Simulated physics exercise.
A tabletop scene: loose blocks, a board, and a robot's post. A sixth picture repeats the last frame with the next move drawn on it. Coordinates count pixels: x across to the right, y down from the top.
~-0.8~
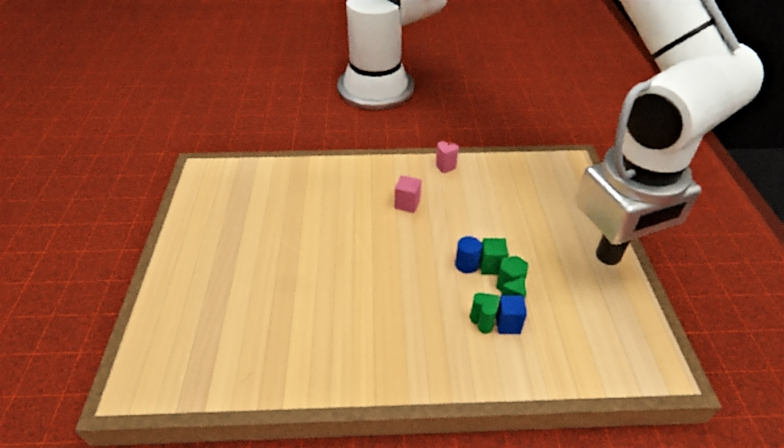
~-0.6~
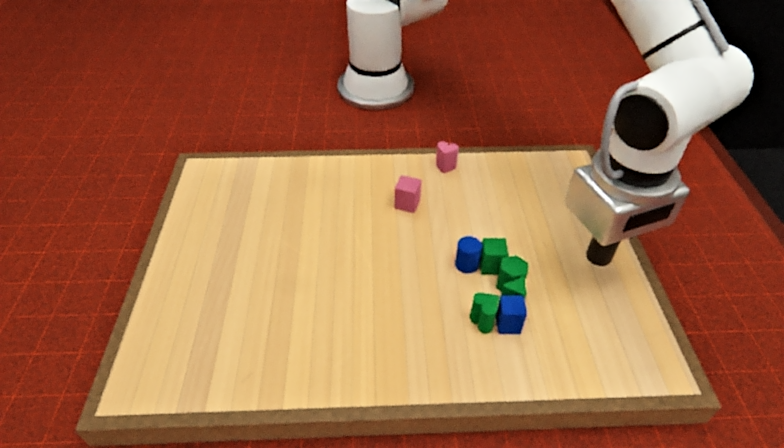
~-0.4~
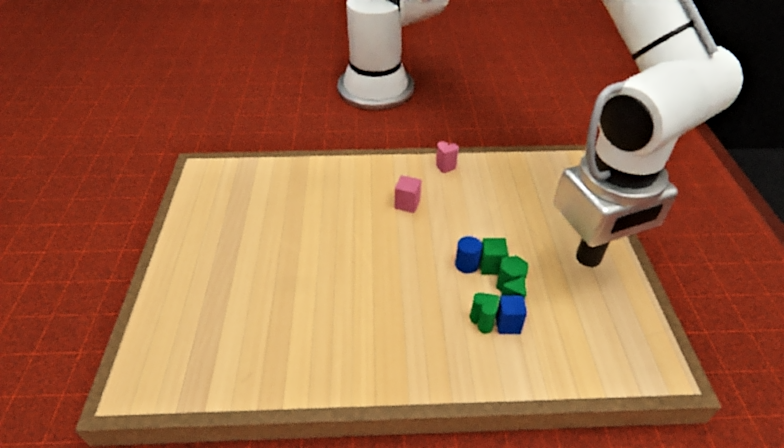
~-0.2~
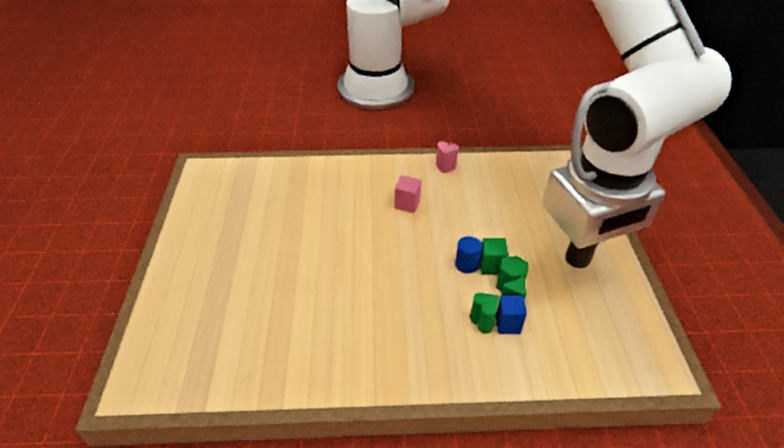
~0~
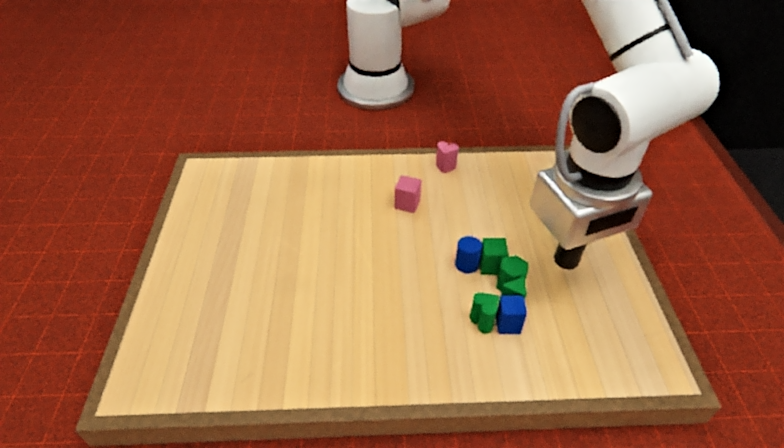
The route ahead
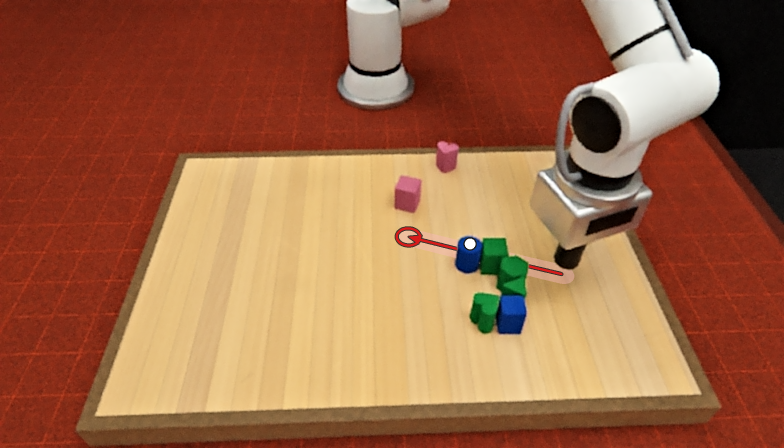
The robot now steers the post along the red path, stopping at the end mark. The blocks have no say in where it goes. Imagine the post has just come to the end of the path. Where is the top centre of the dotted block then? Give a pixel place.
My estimate: (418, 256).
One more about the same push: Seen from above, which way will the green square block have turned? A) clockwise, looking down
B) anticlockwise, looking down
B.
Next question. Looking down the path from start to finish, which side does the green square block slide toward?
Shifts left.
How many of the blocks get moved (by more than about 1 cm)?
Number moved: 2.
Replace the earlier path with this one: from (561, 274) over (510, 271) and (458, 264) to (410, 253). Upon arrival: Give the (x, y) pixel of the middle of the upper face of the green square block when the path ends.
About (389, 225).
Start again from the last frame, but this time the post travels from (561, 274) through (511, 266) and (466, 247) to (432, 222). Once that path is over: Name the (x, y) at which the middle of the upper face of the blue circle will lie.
The answer is (427, 245).
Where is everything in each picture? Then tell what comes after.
Post tip at (608, 257); block tops, blue circle at (470, 244); green square block at (496, 246); green six-sided block at (515, 265), in the first picture.
Post at (598, 258); blocks unchanged, in the second picture.
Post at (588, 259); blocks unchanged, in the third picture.
Post at (577, 260); blocks unchanged, in the fourth picture.
Post at (566, 261); blue circle at (470, 244); green square block at (496, 246); green six-sided block at (515, 265), in the fifth picture.
Path on the board, straight from (561, 274) to (408, 237); the dot is on the blue circle.
What follows on the original path. One third of the way, post at (510, 248); blue circle at (464, 245); green square block at (489, 246).
Two thirds of the way, post at (458, 236); blue circle at (424, 253); green square block at (442, 240), turned 55° anticlockwise.
At the end, post at (409, 224); blue circle at (419, 256); green square block at (430, 239), turned 80° anticlockwise; green six-sided block in place.
